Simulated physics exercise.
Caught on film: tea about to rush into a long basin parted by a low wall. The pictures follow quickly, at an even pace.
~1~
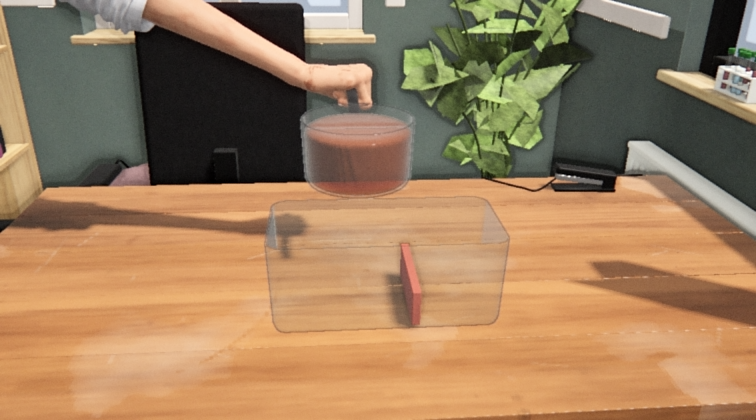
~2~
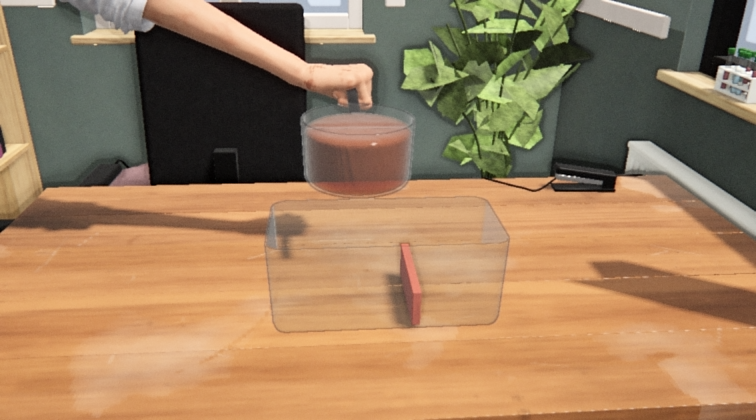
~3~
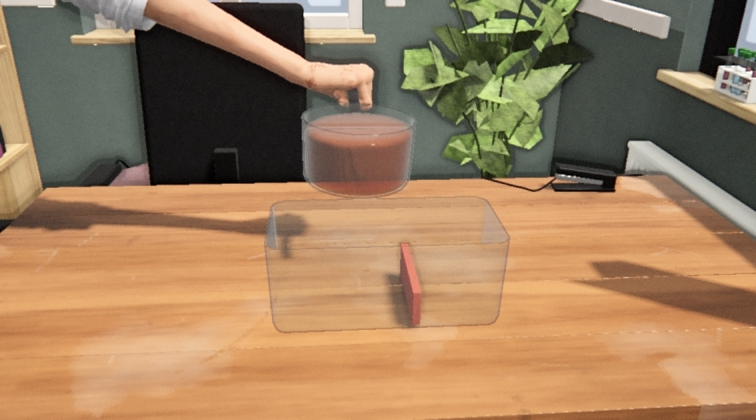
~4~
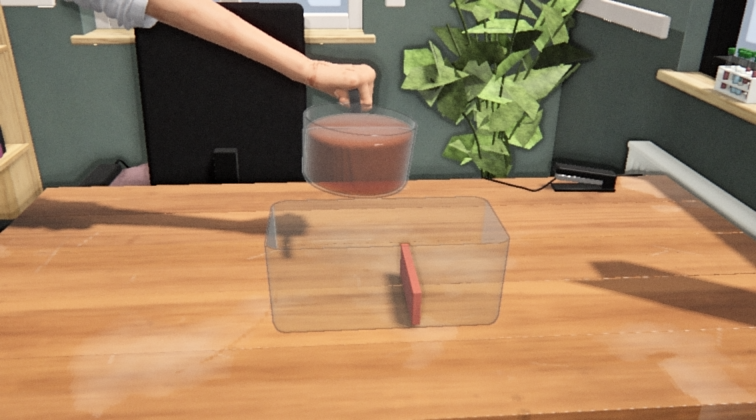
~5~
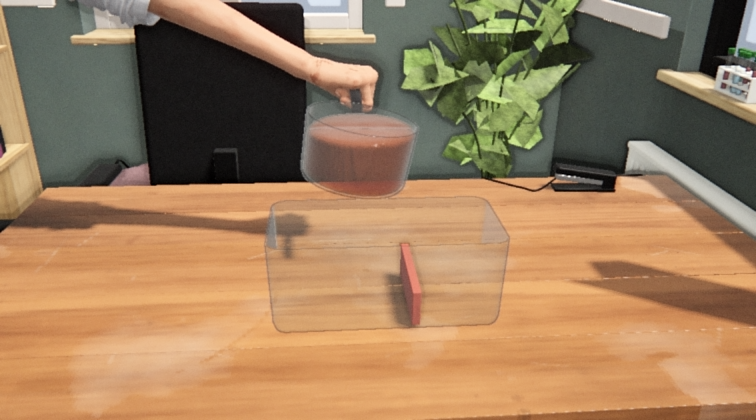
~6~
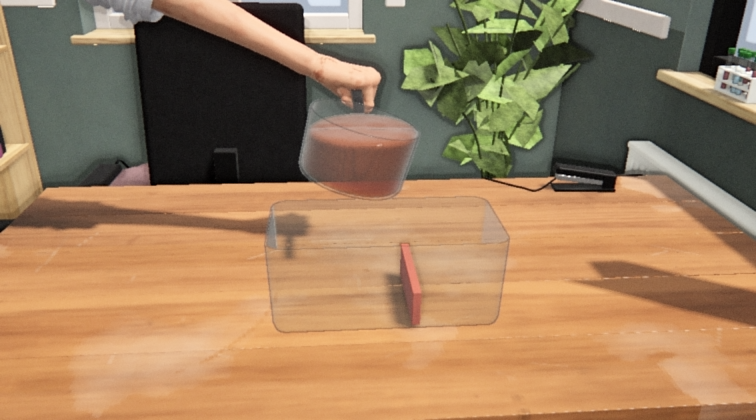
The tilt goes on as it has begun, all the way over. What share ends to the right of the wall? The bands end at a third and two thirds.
The share right of the wall is over two thirds.
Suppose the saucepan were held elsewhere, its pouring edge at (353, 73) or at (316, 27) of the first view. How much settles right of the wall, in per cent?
Near 55 % and 20 %.
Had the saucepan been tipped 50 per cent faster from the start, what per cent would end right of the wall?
Close to 80 per cent.
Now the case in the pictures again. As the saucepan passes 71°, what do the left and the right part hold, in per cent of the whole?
The left part 0 per cent, the right part 25.
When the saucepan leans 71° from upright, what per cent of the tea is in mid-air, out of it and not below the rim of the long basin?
About 25 per cent.
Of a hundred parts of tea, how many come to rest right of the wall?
Close to 75 per cent.
A moment on, the saucepan is tipped part way and 51 per cent is still to pour, 0 is left of the wall and 24 right of it.
Next, the saucepan is tipped right over and 7 per cent is still to pour, 13 is left of the wall and 75 right of it.
Then the saucepan is tipped right over and 0 per cent is still to pour, 21 is left of the wall and 79 right of it.
Later the saucepan is tipped right over and 0 per cent is still to pour, 23 is left of the wall and 77 right of it.
In the end 24 per cent lies left of the wall, 76 right of it and 0 outside.
